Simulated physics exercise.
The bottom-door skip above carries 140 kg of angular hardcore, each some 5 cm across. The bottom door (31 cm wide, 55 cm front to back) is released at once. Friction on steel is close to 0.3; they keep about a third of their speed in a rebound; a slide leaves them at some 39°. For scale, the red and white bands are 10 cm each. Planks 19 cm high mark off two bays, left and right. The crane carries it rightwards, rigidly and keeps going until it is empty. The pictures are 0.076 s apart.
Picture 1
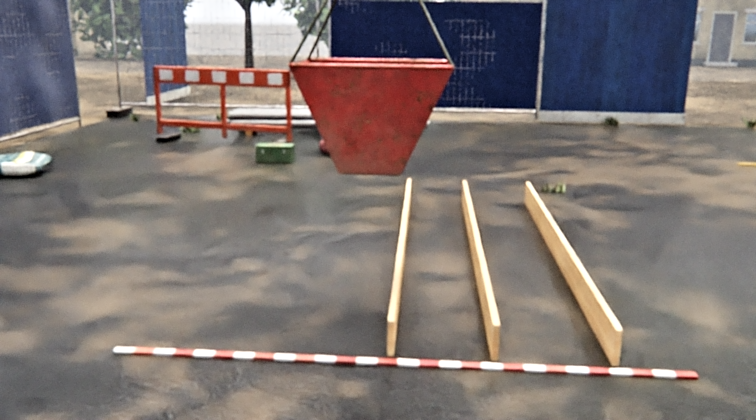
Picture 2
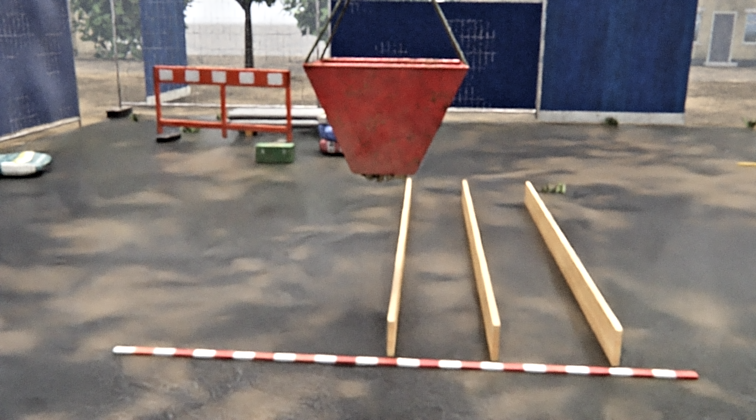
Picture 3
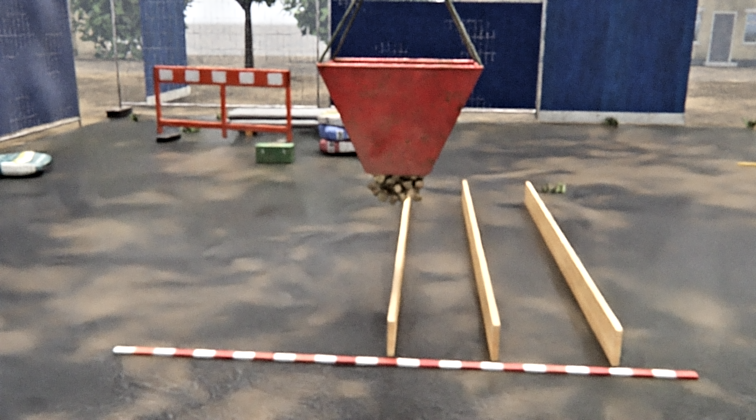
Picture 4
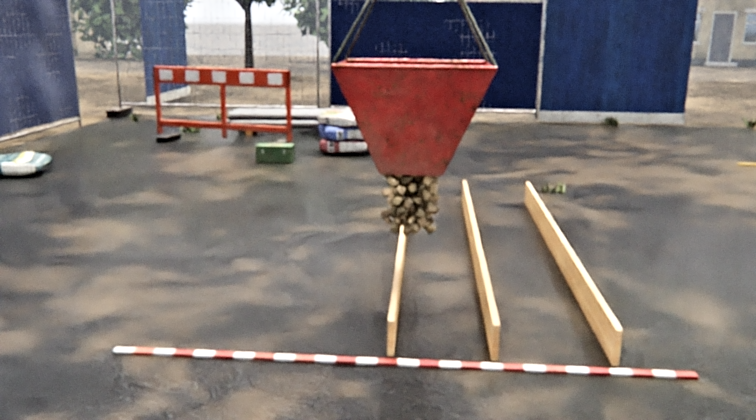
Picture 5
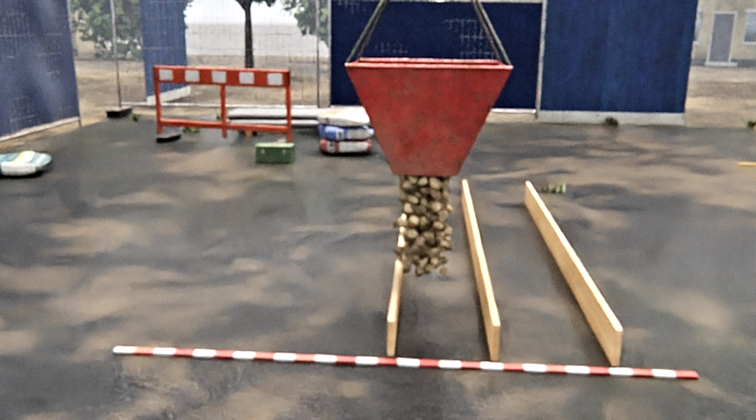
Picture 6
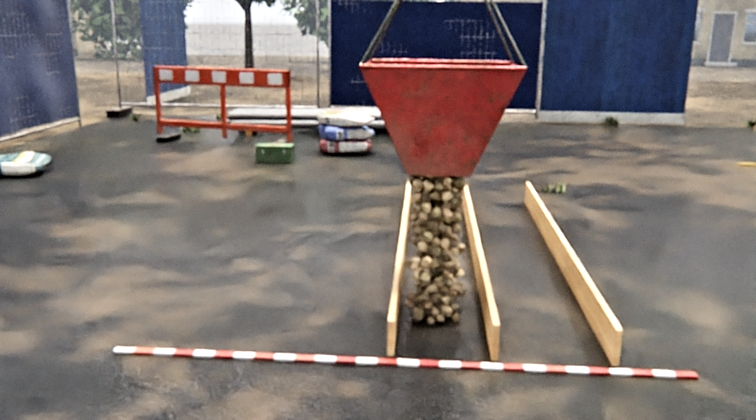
On a paved yard with fencing and three wooden boards on the ground, a suspended red skip moves steadily rightwards, then chunky brown rubble begins dropping from its bottom and pours in a lengthening stream down among the boards.
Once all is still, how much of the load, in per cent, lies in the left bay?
Some 68 per cent of it.
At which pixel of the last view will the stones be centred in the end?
Near (465, 300).
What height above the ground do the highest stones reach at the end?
Some 26 cm high.
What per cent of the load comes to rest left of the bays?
Near 0 in a hundred.
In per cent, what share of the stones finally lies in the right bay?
About 30 per cent.
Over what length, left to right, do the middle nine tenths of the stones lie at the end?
Roughly 90 cm.
Then, 0.3 s after the last picture, 0 % in the bottom-door skip, 77 % falling or lying in the left bay, 23 % falling or lying in the right bay; the stones farthest right are at (524, 296).
Then, 0.7 s after the last picture, 0 % in the bottom-door skip, 68 % falling or lying in the left bay, 32 % falling or lying in the right bay; the stones farthest right are at (582, 311).
Then, 1.3 s after the last picture, 0 % in the bottom-door skip, 68 % falling or lying in the left bay, 32 % falling or lying in the right bay; the stones farthest right are at (580, 307).
Then, 2.2 s after the last picture, 0 % in the bottom-door skip, 68 % falling or lying in the left bay, 32 % falling or lying in the right bay; the stones farthest right are at (580, 307).
Then, 4.1 s after the last picture, 0 % in the bottom-door skip, 68 % in the left bay, 32 % in the right bay; the stones farthest right are at (580, 307).
